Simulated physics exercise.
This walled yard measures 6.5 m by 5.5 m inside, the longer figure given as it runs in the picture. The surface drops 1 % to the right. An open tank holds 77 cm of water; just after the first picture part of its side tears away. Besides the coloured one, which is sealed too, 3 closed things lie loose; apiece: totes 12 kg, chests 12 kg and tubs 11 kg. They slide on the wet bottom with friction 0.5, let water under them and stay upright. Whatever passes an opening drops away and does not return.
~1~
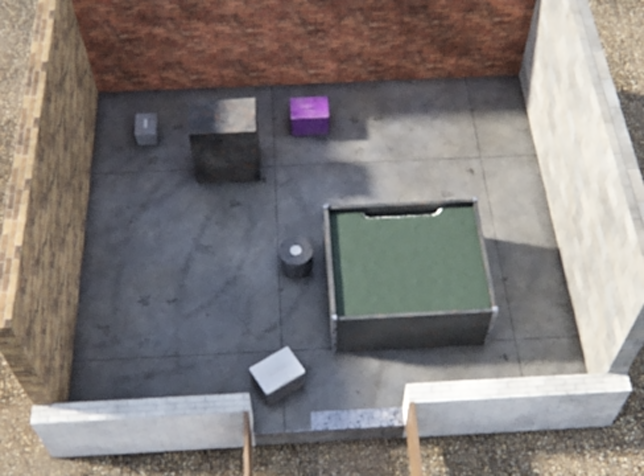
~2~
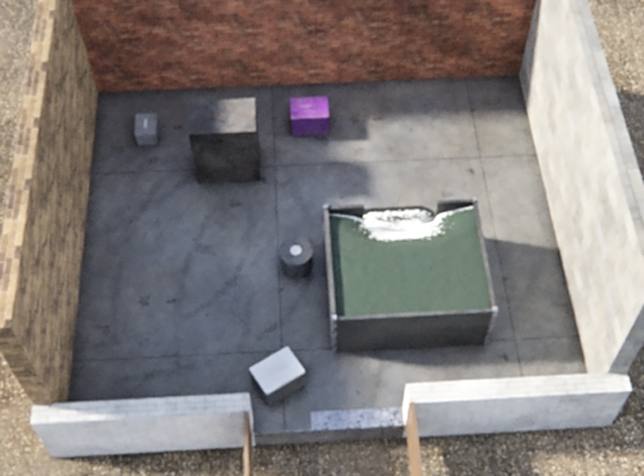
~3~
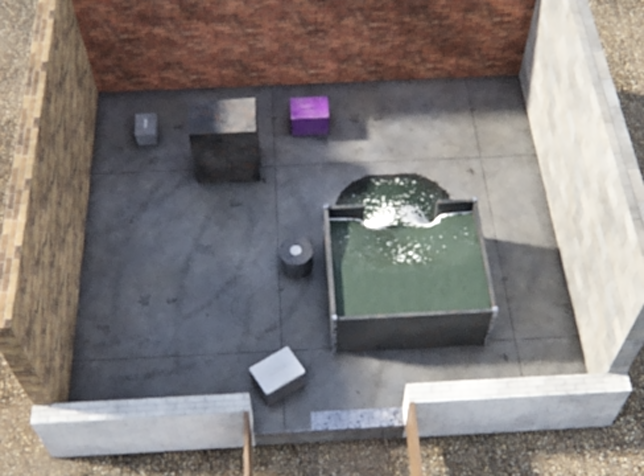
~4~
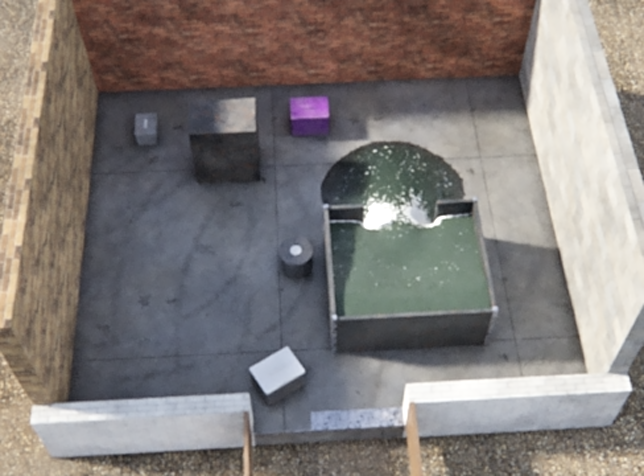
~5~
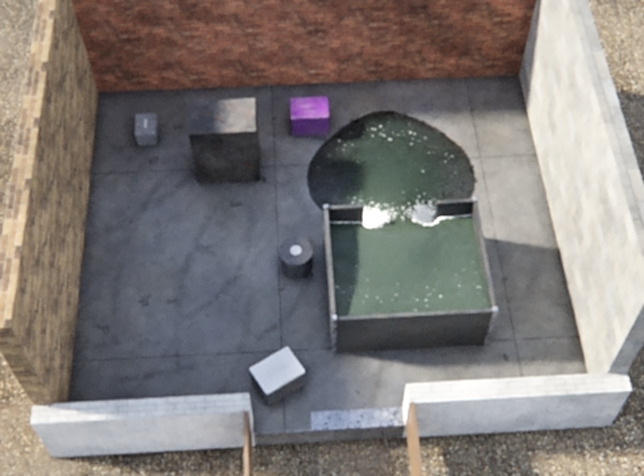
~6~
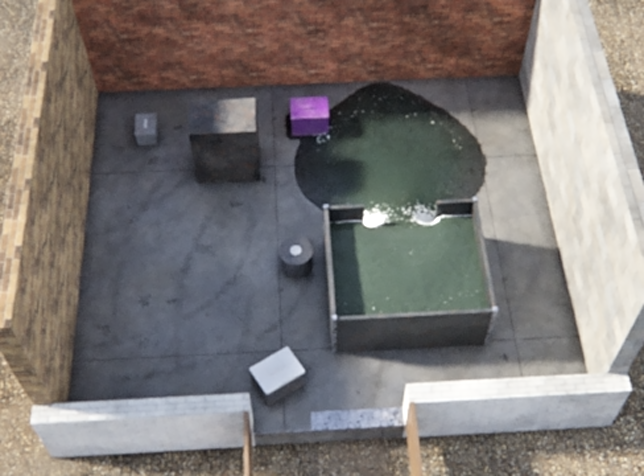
Water burst through a gap in the back side of the open tank and spread across the yard floor toward the red brick wall, reaching the purple box, while all the loose things stayed put.
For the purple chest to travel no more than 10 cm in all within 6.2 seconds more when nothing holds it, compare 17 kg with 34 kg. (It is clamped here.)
I expect that neither weight holds it.
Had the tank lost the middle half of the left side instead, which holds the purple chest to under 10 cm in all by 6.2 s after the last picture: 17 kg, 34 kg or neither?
Then only the higher weight holds it.
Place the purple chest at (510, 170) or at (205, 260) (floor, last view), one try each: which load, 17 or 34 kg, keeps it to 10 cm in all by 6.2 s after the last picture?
In that order: Neither is enough; the smaller is enough.
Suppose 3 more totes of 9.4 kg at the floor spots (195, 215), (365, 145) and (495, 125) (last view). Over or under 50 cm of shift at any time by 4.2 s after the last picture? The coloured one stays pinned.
In that order: Less, over, more.
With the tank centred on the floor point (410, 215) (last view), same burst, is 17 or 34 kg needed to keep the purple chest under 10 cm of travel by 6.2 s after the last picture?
Then neither load is enough.
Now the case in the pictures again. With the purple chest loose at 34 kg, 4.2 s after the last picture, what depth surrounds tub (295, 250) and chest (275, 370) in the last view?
Roughly 0 and 0 cm.
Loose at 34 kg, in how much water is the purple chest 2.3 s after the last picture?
Roughly 8 cm.
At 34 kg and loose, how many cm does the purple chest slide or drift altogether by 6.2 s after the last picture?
About 250 cm.
Then, 0.6 s after the last picture the purple chest would be 66 cm from its start with 17 kg and 33 cm from its start with 34 kg; 9 cm of water round it then.
Then, 2.3 s after the last picture the purple chest would be 263 cm from its start with 17 kg and 200 cm from its start with 34 kg; 8 cm of water round it then.
Then, 4.2 s after the last picture the purple chest would be 294 cm from its start with 17 kg and 231 cm from its start with 34 kg; 9 cm of water round it then.
Then, 6.2 s after the last picture the purple chest would be 305 cm from its start with 17 kg and 231 cm from its start with 34 kg; 10 cm of water round it then.
